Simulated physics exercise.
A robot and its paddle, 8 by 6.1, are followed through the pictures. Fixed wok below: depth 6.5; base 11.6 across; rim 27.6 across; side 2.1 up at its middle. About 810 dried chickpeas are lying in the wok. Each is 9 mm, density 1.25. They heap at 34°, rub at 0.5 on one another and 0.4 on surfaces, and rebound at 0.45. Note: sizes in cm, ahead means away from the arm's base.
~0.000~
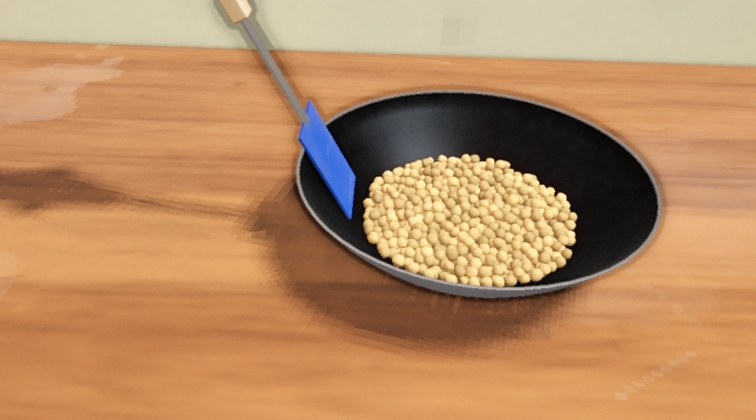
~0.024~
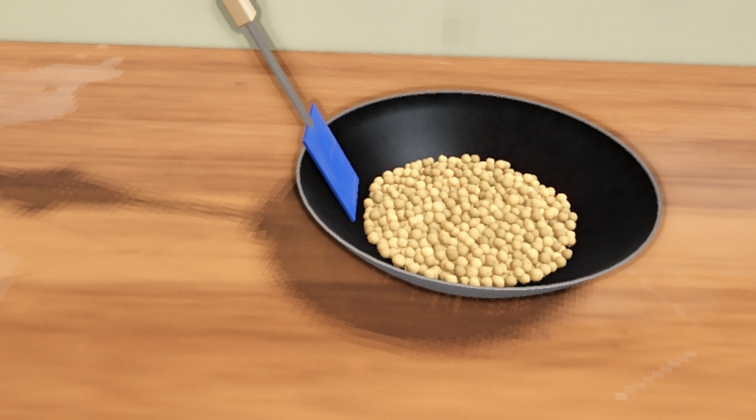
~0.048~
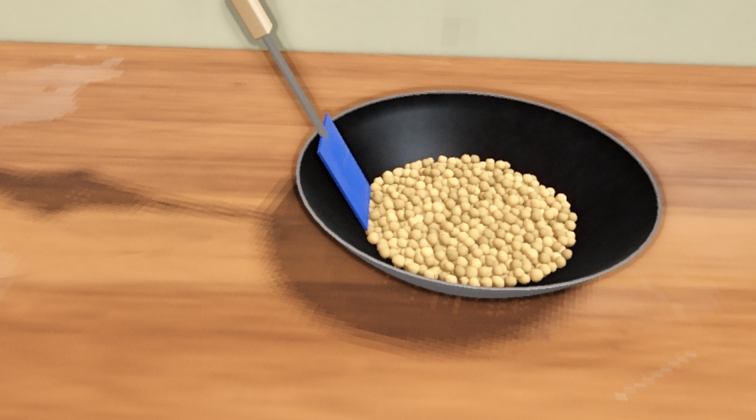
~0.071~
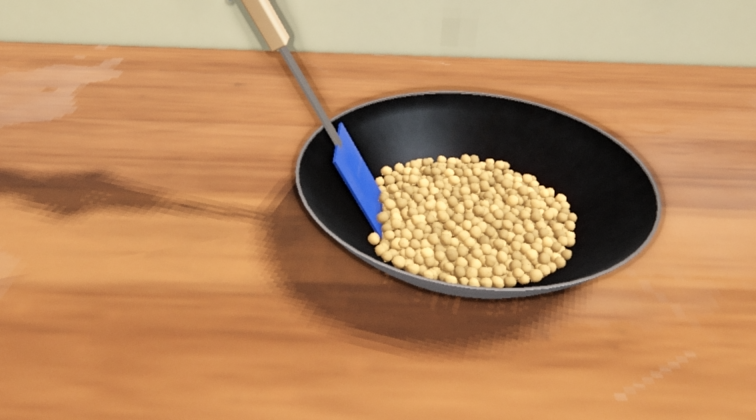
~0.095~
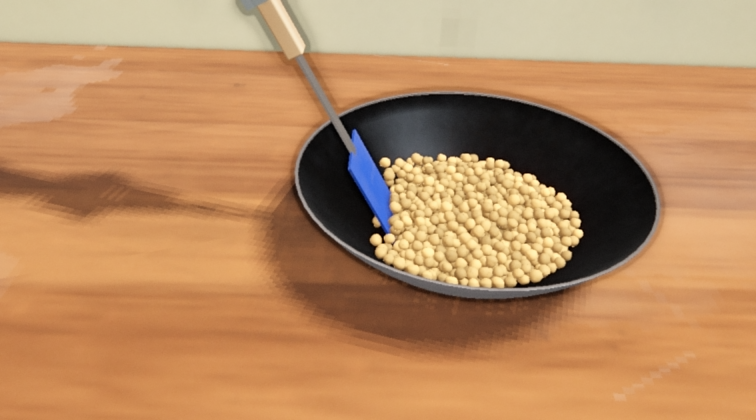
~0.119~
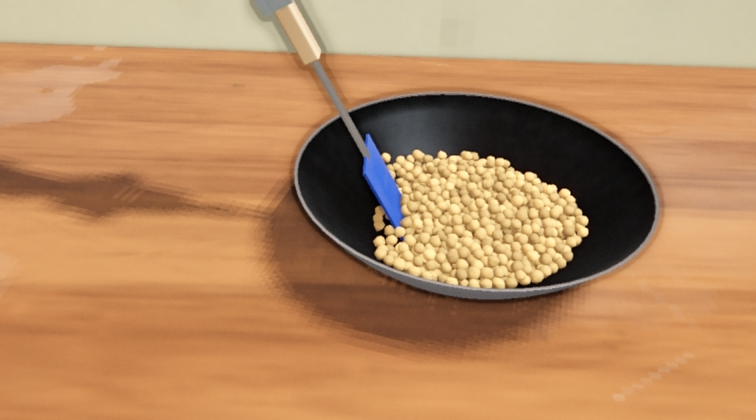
On a wooden surface, a black wok holds a heap of dried chickpeas, with a blue paddle at its left side. The paddle moves right and slightly toward the viewer, reaches the heap's left edge, then pushes into it, shifting the chickpeas a little rightward while a few slip around the blade.
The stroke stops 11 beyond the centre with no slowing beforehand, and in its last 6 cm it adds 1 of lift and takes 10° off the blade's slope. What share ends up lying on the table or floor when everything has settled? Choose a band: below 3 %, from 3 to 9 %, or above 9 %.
Above 9 %.
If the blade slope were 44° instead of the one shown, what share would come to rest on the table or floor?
Roughly 15 per cent.
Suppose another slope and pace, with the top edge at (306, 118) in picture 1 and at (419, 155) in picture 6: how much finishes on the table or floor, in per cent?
Roughly 30 percent ends up there.
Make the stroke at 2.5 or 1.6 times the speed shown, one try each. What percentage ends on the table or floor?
Close to 35 and 25 percent respectively.
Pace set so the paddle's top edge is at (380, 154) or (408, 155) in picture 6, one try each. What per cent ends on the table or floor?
Estimates: Near 20 %, near 25 %.
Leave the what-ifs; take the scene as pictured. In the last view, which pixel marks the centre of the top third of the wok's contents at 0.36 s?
I'd put it somewhere near (583, 192).
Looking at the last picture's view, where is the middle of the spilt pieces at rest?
Roughly at (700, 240) in the final view.
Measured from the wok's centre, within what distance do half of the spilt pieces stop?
I'd say some 22 centimetres, give or take.
After 0.24 s, sloping 63°, highest piece 13 above the table; 811 in the wok, 1 on the blade or in flight.
After 0.36 s, sloping 60°, highest piece 9 above the table; 811 in the wok, 1 on the blade or in flight.
After 0.62 s, sloping 53°, highest piece 7 above the table; 673 in the wok, 131 on the table or floor, 8 on the blade or in flight.
After 1.67 s, sloping 53°, highest piece 7 above the table; 671 in the wok, 141 on the table or floor.
In the end, 671 in the wok, 141 on the table or floor. That is 17 % on the table or floor.
